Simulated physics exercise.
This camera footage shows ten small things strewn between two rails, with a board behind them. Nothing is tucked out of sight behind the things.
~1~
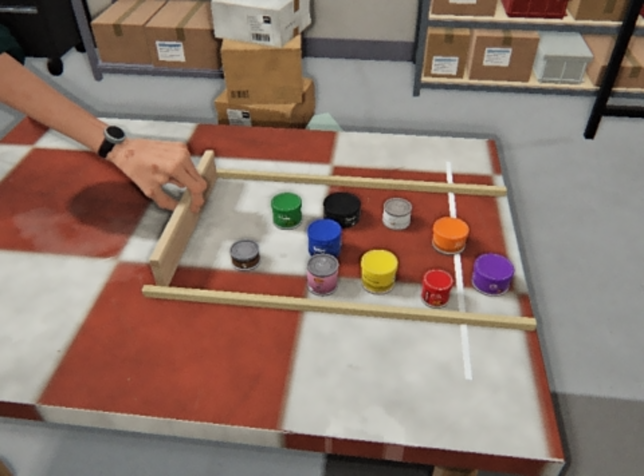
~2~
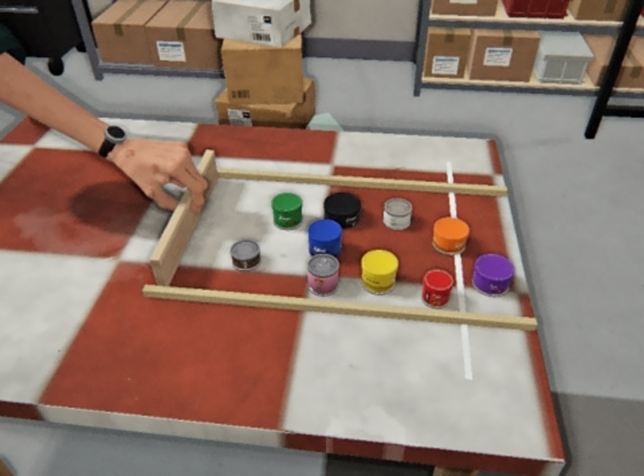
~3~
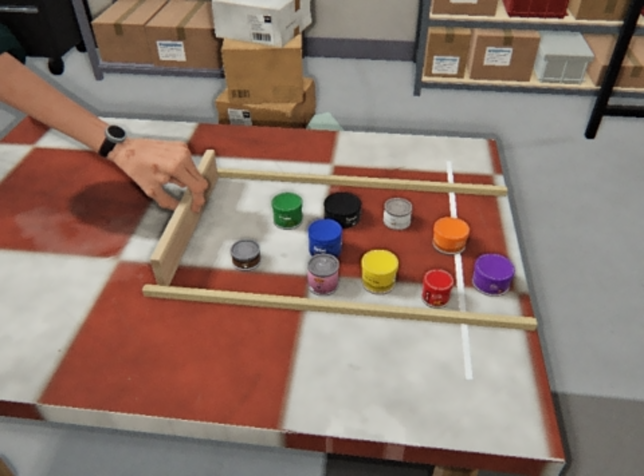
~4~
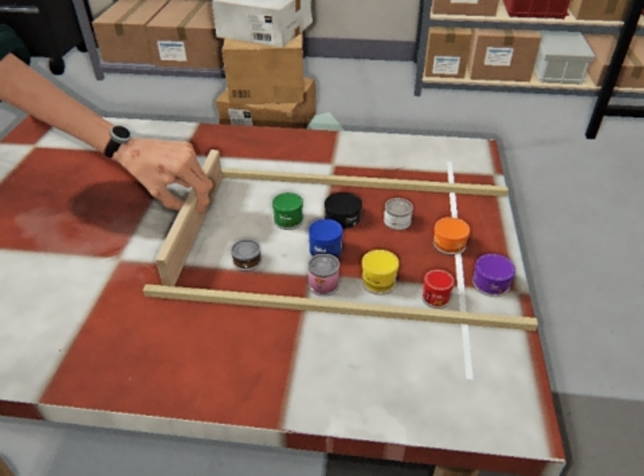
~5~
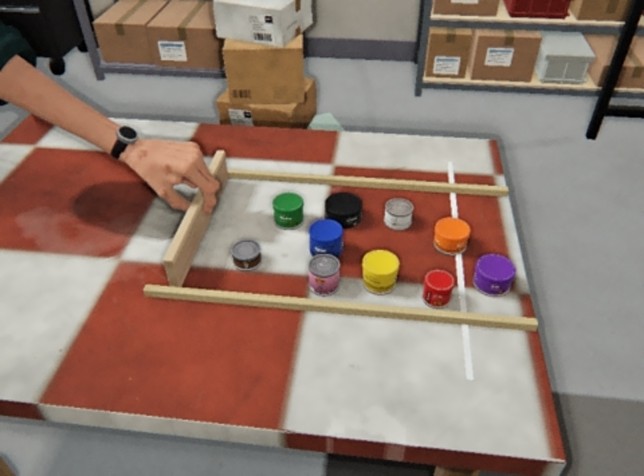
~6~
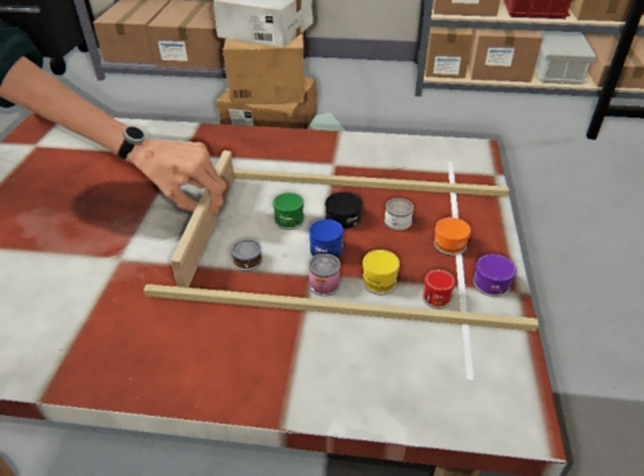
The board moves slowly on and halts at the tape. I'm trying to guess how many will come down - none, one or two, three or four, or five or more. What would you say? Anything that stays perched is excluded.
I would say one or two.
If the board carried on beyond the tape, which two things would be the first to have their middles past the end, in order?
Purple pot, red pot.
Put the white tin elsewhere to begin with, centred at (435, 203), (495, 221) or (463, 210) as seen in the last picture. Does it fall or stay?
In order, it holds its place; holds its place; holds its place.
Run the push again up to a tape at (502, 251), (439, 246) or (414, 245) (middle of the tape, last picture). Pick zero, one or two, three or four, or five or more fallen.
Taking the three places in turn, it would be 5 or more; none at all; no fall at all.
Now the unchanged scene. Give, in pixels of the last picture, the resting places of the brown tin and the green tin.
About (477, 275), and the other about (475, 228).
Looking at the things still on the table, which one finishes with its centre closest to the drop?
Answer: The red pot.
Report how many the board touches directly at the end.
It is in contact with 5.
Soon after, none off yet; purple pot at rest near (494, 276); orange pot at rest near (452, 237); red pot at rest near (438, 289).
Then, none off yet; purple pot at rest near (494, 276); orange pot moving near (461, 239); red pot moved well along near (487, 300).
By the end, the number that fall off is one or two; fallen, purple pot.
